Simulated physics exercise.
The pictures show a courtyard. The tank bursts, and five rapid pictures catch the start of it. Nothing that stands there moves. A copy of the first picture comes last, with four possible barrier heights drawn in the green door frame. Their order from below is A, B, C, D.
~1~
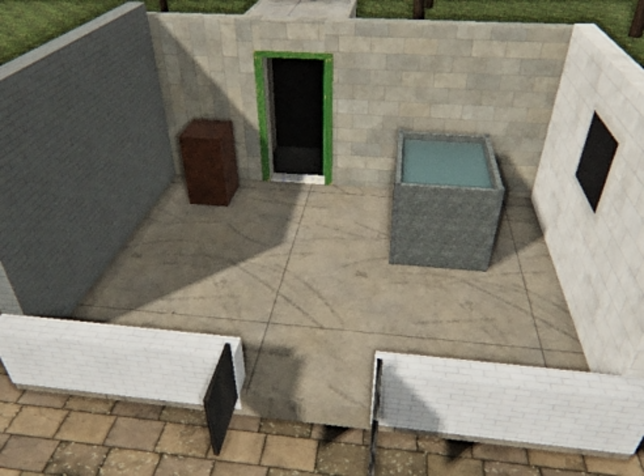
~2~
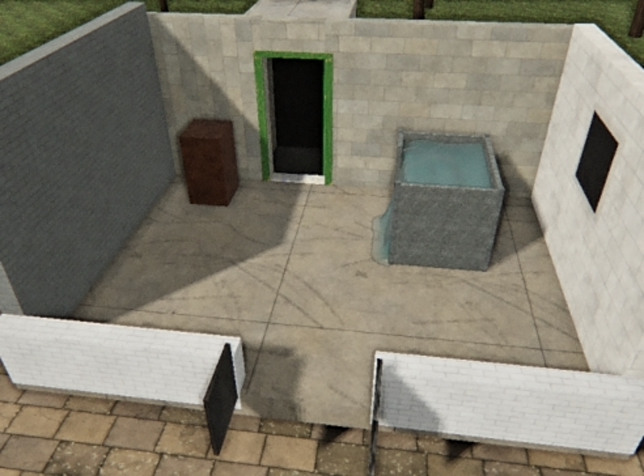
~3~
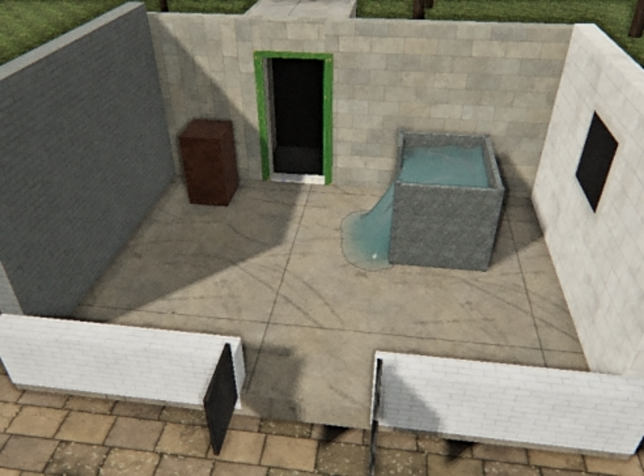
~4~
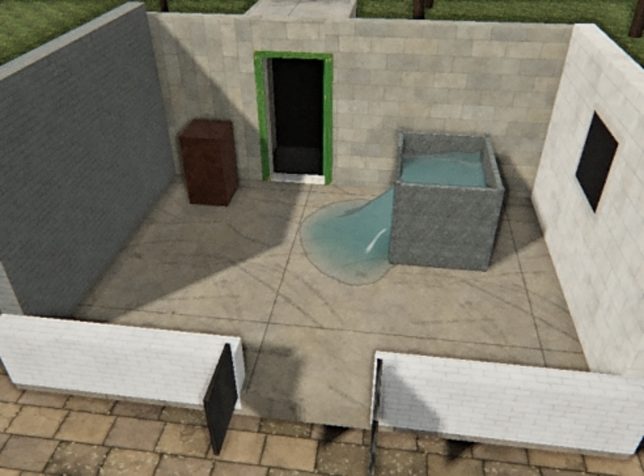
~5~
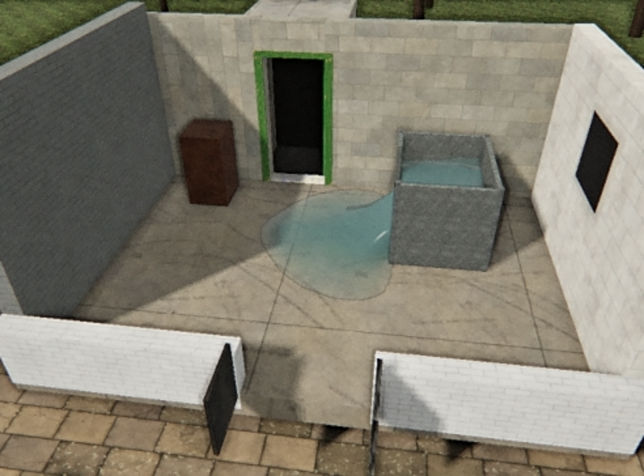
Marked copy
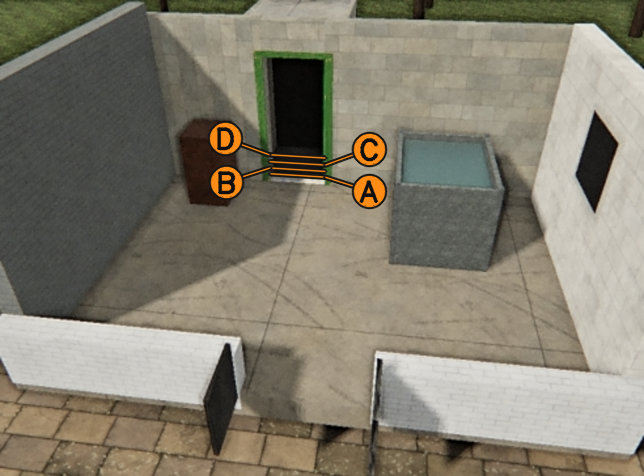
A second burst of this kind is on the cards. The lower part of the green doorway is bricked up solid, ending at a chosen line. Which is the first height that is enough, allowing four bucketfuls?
Height A.
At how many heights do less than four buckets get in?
All of the four.
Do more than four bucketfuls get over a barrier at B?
No, that is safe.
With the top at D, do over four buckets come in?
No.
On the marked copy, A at (297, 175); B at (297, 169); C at (297, 163); D at (297, 156); from the bottom up A, B, C, D.
With A, a bucket or two gets in.
With B, nothing gets over.
With C, nothing gets over.
With D, nothing gets over.
